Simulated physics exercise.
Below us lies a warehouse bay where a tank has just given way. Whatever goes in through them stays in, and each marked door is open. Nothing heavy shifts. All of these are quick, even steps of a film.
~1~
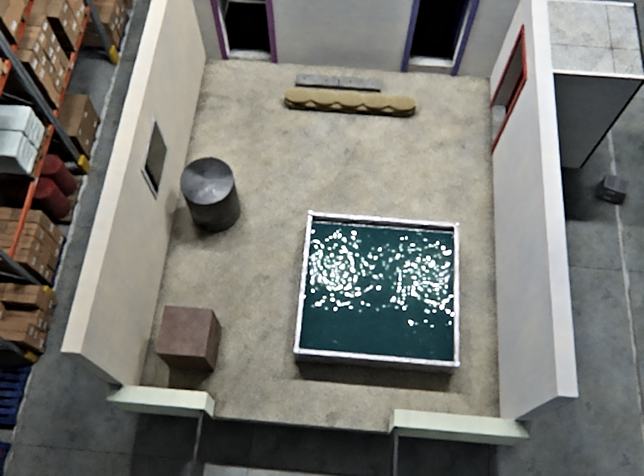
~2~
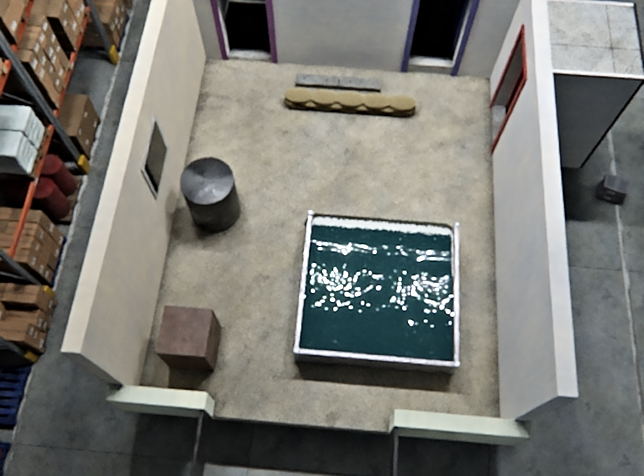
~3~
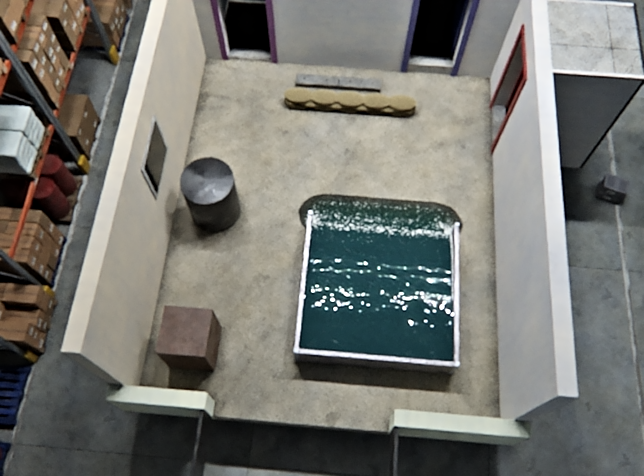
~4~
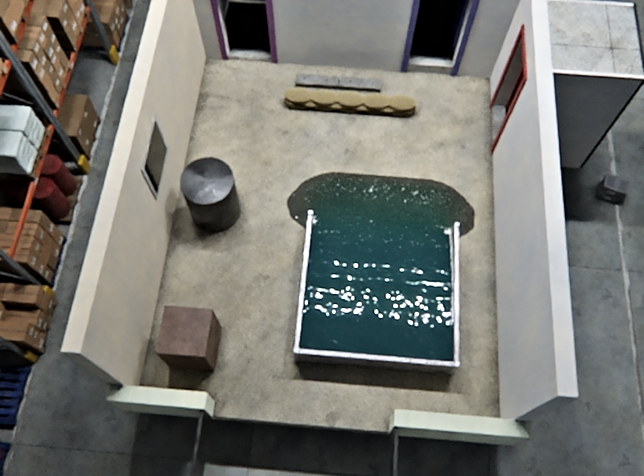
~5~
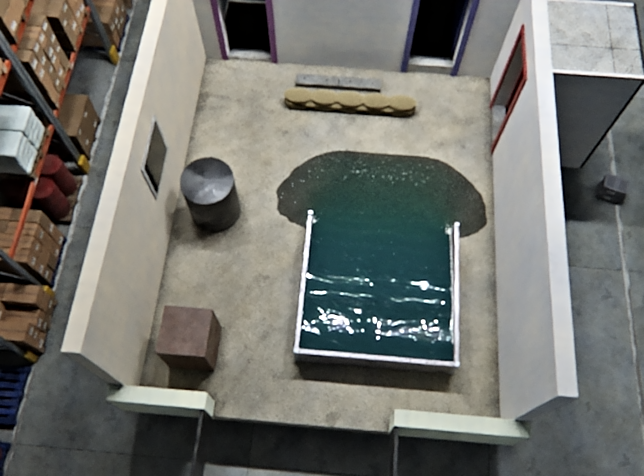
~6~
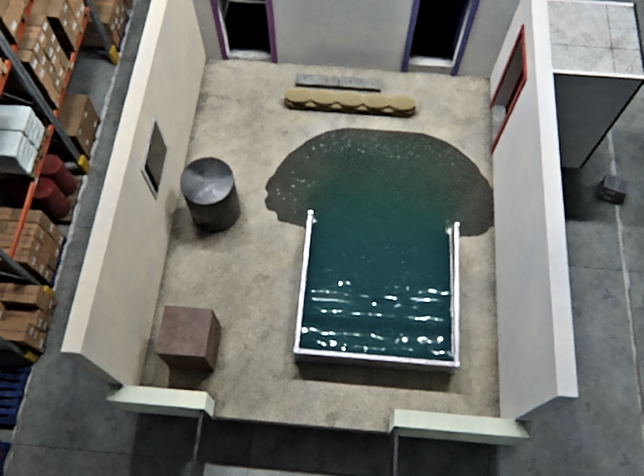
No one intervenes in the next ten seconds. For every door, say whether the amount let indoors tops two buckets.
The purple door tops two buckets; the red door tops two buckets; the blue door stays at two buckets or less.
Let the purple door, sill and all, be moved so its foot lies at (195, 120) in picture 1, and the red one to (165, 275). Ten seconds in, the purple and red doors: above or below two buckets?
Then: Purple floods; red keeps below it.
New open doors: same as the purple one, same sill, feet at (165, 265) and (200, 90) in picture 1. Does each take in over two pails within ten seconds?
Taken in sequence: Not exceeded, then exceeded.
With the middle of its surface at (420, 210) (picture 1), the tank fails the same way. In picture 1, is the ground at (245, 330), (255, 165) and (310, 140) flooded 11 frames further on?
Spared, soaked, soaked.
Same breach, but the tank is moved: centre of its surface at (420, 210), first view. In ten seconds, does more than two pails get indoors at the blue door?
Result - blue crosses the threshold.
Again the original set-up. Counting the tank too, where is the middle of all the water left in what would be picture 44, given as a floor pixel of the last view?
That comes out near (341, 170).
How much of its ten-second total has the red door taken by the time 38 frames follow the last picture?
The figure is near 100 per cent.
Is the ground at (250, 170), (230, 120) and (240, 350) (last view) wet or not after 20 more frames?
Same order as asked: Drenched; drenched; dry as before.
A moment on, water covers 35 % of the floor; the purple door not reached, the red door wet at the sill, nothing in, the blue door wet at the sill, nothing in.
Next, water covers 40 % of the floor; the purple door not reached, the red door wet at the sill, nothing in, the blue door wet at the sill, nothing in.
Then, water covers 50 % of the floor; the purple door wet at the sill, nothing in, the red door over two buckets in, the blue door wet at the sill, nothing in.
Later, water covers 70 % of the floor; the purple door over two buckets in, the red door far over two buckets in, the blue door wet at the sill, nothing in.
In the end, water covers 95 % of the floor; the purple door far over two buckets in, the red door far over two buckets in, the blue door wet at the sill, nothing in.
